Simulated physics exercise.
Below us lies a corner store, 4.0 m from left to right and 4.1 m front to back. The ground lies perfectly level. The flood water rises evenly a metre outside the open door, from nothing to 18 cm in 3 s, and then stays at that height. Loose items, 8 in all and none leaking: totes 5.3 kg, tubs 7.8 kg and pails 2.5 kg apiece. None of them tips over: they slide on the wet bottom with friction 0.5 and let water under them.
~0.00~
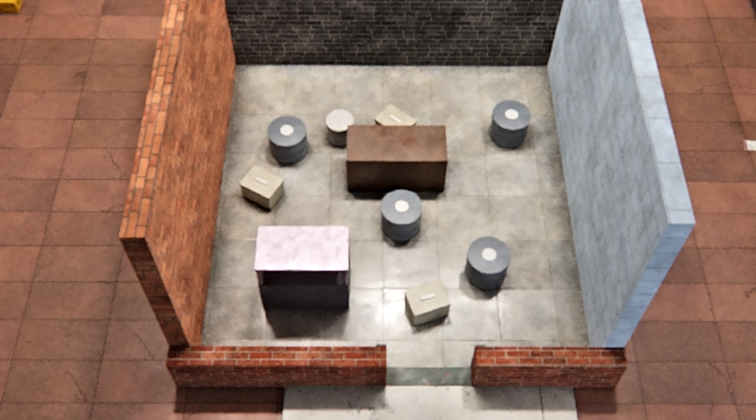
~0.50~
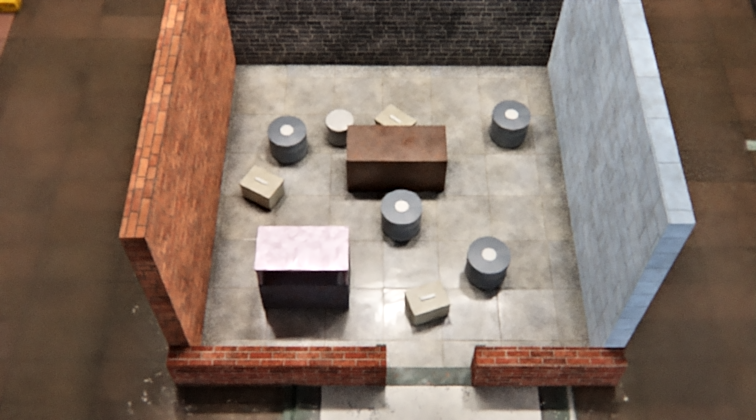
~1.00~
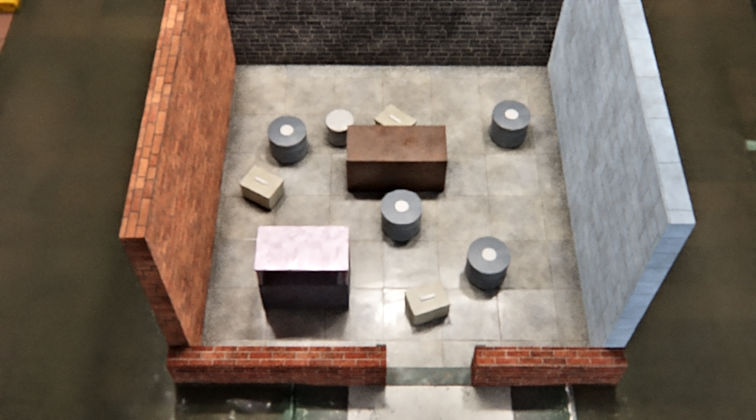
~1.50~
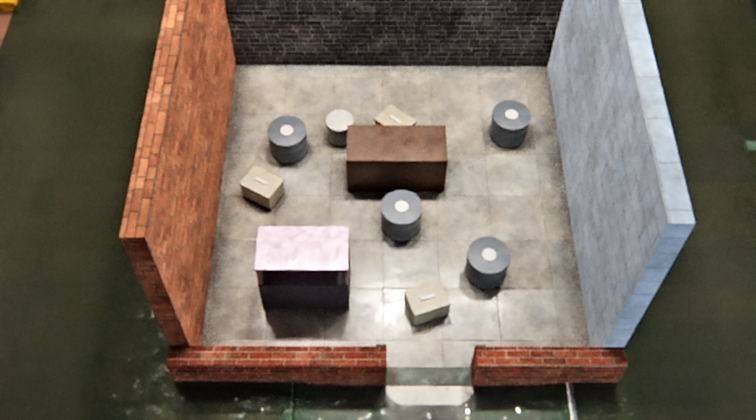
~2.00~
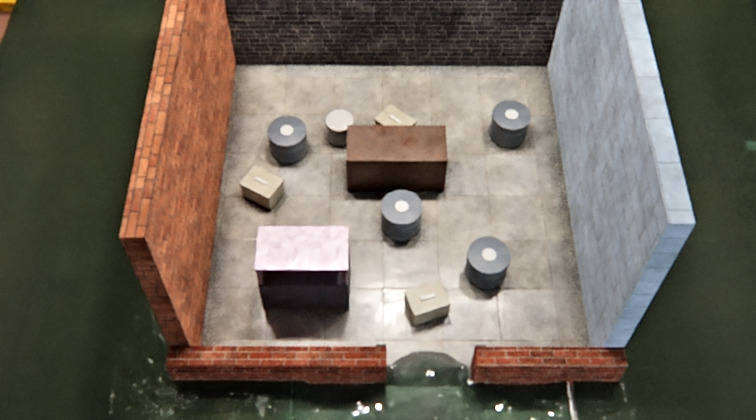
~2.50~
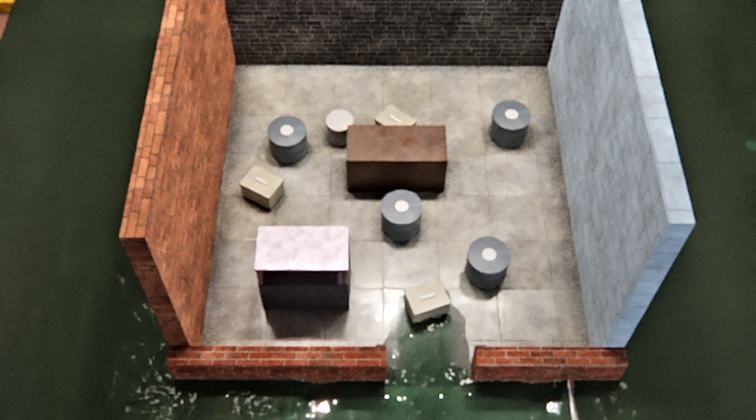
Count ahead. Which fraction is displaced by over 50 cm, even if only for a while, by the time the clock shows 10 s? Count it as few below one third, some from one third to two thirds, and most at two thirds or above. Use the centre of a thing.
Some.
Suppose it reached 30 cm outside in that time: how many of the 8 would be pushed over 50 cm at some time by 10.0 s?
The count would be 8.
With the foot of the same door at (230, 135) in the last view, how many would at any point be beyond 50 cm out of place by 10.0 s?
Then it comes to 4 of them.
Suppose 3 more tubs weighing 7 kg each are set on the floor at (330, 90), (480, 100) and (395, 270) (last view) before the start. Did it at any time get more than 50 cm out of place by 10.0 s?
Inside the limit, then above the limit, then above the limit.
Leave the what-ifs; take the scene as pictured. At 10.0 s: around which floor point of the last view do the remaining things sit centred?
Mean position approx. (390, 155).
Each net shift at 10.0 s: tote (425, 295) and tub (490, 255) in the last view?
In that order: 350 cm, 80 cm.
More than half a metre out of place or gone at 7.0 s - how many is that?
3.
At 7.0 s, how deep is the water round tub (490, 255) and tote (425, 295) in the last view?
Close to 5 and 7 centimetres.
After 3.5 s 1 of 8 are over 50 cm from their spots; 0 afloat.
After 4.5 s 1 of 8 are over 50 cm from their spots; 0 afloat.
After 7.0 s 3 of 8 are over 50 cm from their spots; 2 afloat.
After 10.0 s 4 of 8 are over 50 cm from their spots, and 4 have been at some point; 4 afloat.
